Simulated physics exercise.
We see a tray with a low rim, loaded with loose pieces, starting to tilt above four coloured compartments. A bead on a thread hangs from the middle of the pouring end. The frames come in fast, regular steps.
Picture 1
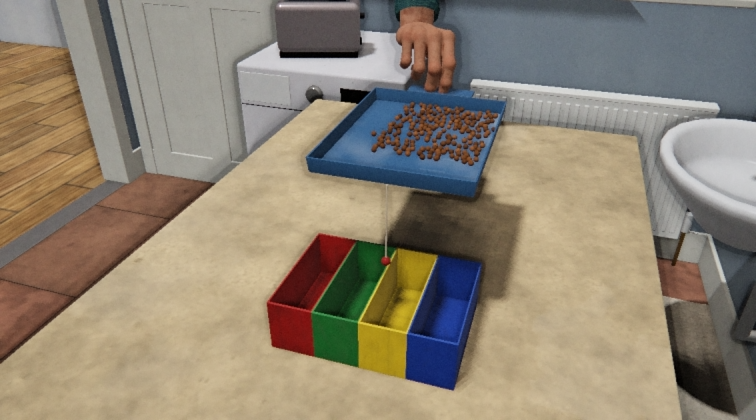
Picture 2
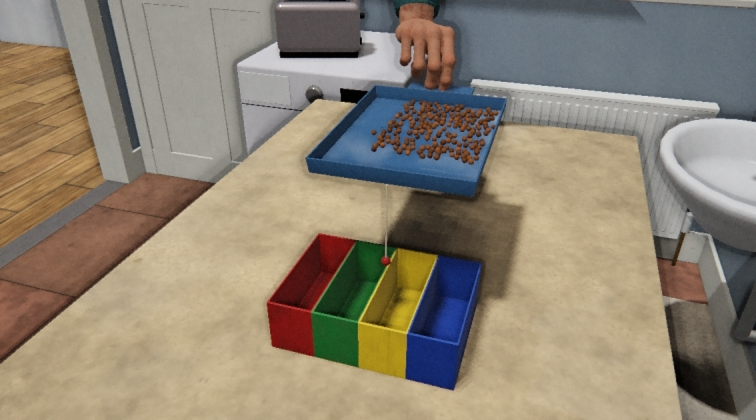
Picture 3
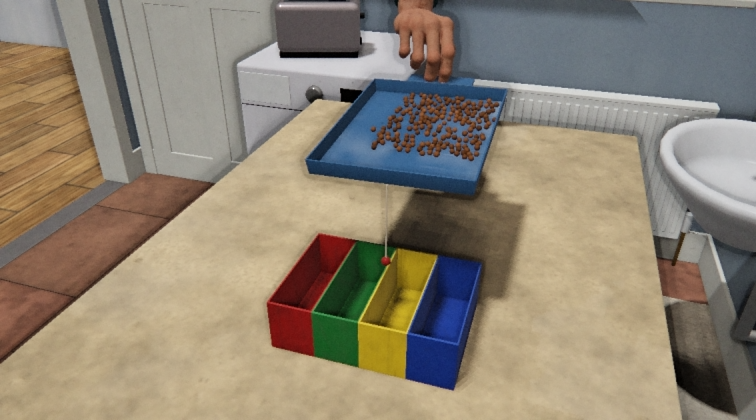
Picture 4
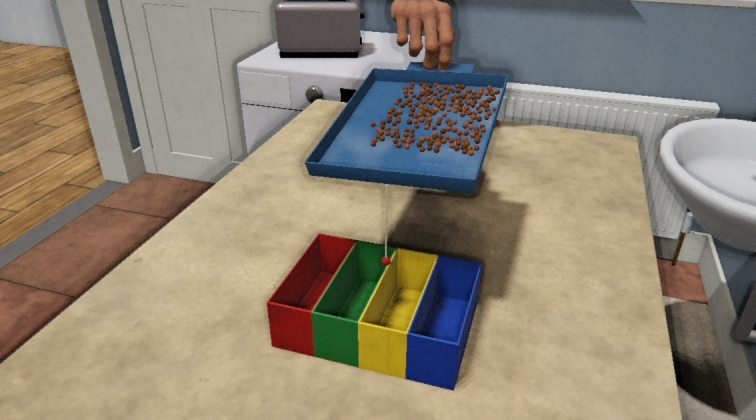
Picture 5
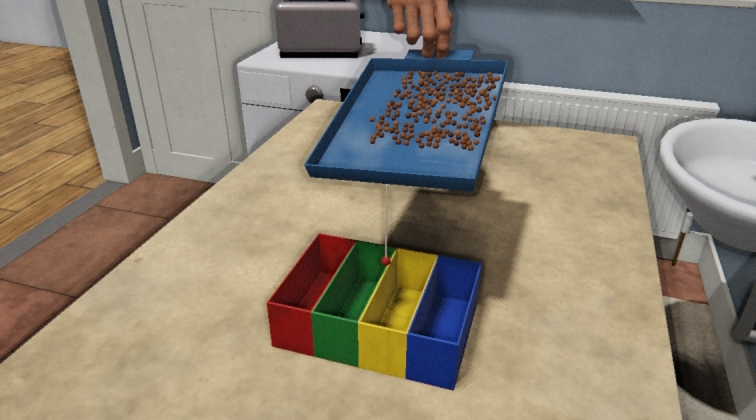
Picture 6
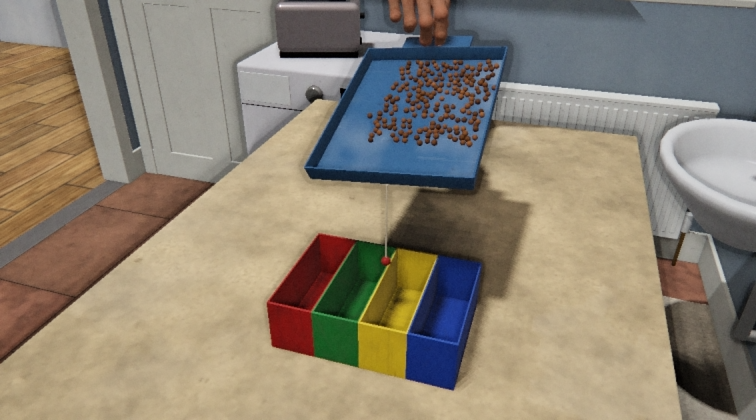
A blue tray of small brown pieces, gathered toward its right side, hangs over a beige table in a room seen from above, with a toaster, radiator and white basin behind. Below it, a small red bead hangs on a pale thread above a box with red, green, yellow and blue compartments from left to right. A hand at the far side raises that end, steadily tilting the tray toward the unmoving camera.
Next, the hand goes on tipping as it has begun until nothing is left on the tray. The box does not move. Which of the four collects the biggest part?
The red cell gets the most.
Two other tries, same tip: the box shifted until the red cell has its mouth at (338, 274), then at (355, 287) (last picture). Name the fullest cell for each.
At the first place the red one, at the second the red cell.
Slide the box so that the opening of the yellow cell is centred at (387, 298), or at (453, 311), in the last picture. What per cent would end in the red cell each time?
First some 50, then 30 per cent.
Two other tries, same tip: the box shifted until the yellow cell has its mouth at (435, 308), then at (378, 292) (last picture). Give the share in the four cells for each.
In turn 50 and 100 in a hundred.
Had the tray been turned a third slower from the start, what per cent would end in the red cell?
Roughly 70 in a hundred.
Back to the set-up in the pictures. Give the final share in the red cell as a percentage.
Near 60 %.
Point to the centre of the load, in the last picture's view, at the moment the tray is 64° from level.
Near (349, 175).
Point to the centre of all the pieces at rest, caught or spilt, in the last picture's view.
Close to (325, 317).
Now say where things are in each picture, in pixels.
In the first picture, corners of the pouring end (308, 157) and (474, 181), level; middle of the load (444, 131), cereal balls; bead on its thread (386, 261); red cell (291, 325); green cell (336, 335); yellow cell (382, 346); blue cell (431, 357).
In the second picture, corners of the pouring end (308, 157) and (474, 181), level; middle of the load (444, 129).
In the third picture, corners of the pouring end (308, 159) and (474, 180), tipped barely, lowest at the left corner; middle of the load (444, 123).
In the fourth picture, corners of the pouring end (307, 161) and (473, 178), tipped a little, lowest at the left corner; middle of the load (444, 115).
In the fifth picture, corners of the pouring end (307, 164) and (473, 177), tipped a little, lowest at the left corner; middle of the load (444, 106).
In the sixth picture, corners of the pouring end (306, 166) and (472, 176), tipped clearly, lowest at the left corner; middle of the load (442, 99); red cell (291, 325); green cell (336, 335); yellow cell (382, 346); blue cell (431, 357).
Just after the last frame, tray tipped steeply; the larger part on the tray; about a tenth in the red cell; just a few in the green cell; just a few in the yellow cell; about a tenth falling or outside the box.
A moment on, tray tipped past a quarter turn; roughly two thirds on the tray; roughly a quarter in the red cell; about a tenth in the green cell; about a tenth falling or outside the box.
Further on, tray tipped past a quarter turn; roughly half in the red cell; roughly a third in the green cell; about a tenth in the yellow cell; about a tenth falling or outside the box.
When it is over, tray tipped past a quarter turn; roughly half in the red cell; roughly a third in the green cell; about a tenth in the yellow cell; not one in the blue cell; about a tenth outside the box.
